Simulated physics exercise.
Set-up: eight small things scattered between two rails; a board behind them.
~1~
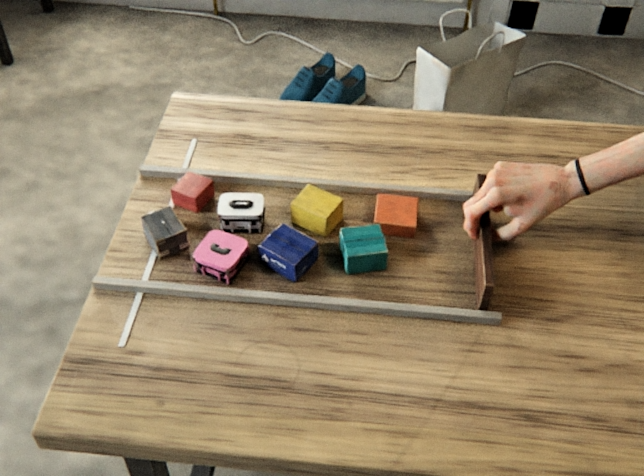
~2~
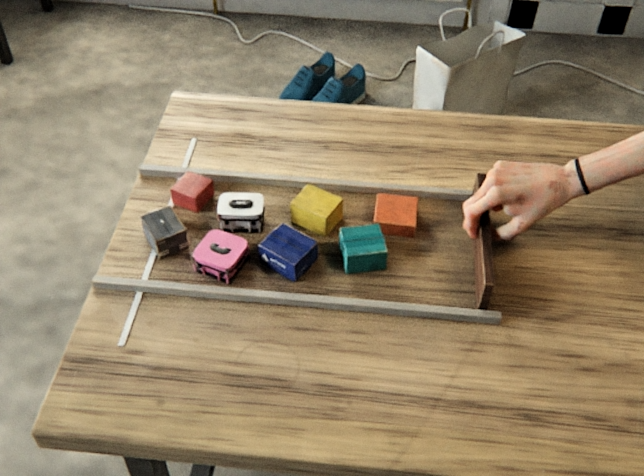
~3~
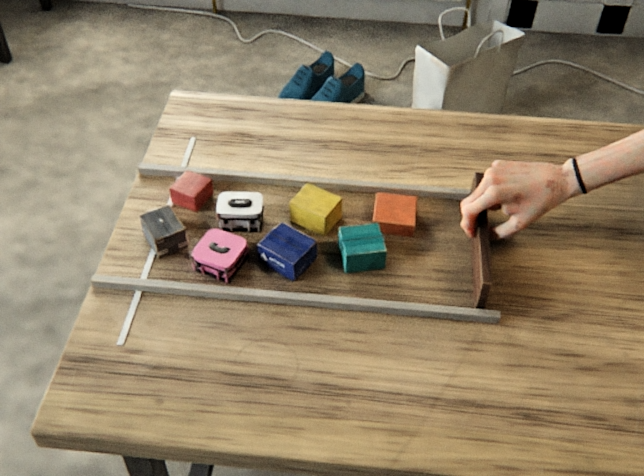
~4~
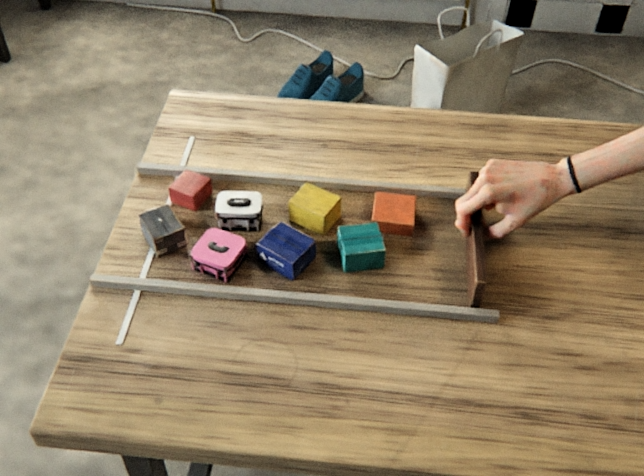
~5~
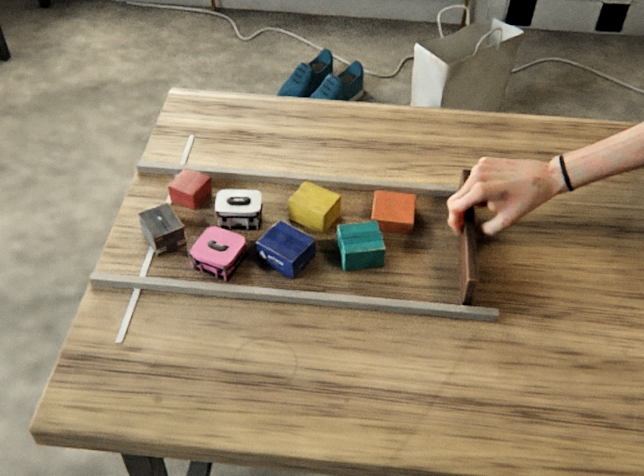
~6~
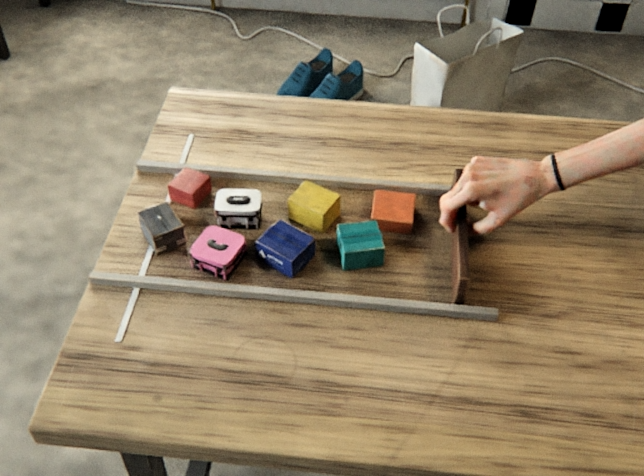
The video shows a hand holding a dark board upright between two rails on a wooden table and sliding it slightly left, while the small colourful boxes and cases scattered between the rails stay in place.
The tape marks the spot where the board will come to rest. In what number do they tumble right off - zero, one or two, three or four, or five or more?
Five or more tumble off.
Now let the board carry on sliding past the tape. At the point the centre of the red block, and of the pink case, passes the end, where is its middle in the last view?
Near (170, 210), then near (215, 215).
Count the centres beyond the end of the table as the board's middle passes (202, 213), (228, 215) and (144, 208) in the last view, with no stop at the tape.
First 3, next 1, last 6.
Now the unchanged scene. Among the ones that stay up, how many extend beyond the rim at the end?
Count: 0.
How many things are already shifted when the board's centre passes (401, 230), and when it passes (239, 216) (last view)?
At the first spot the count is 1, and at the second it is 8.
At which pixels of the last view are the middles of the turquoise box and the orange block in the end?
Near (136, 222) and (149, 191).
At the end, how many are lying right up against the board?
It is in contact with 2.
Early on, none off yet; grey box at rest near (162, 228); red block at rest near (190, 188); pink case at rest near (219, 253).
A while later, none off yet; grey box travelled about its own width near (108, 225); red block travelled a little near (176, 183); pink case travelled well along near (138, 257).
Finally, the number that fall off is five or more; lost, yellow block, blue box, white case, pink case, red block and grey box.
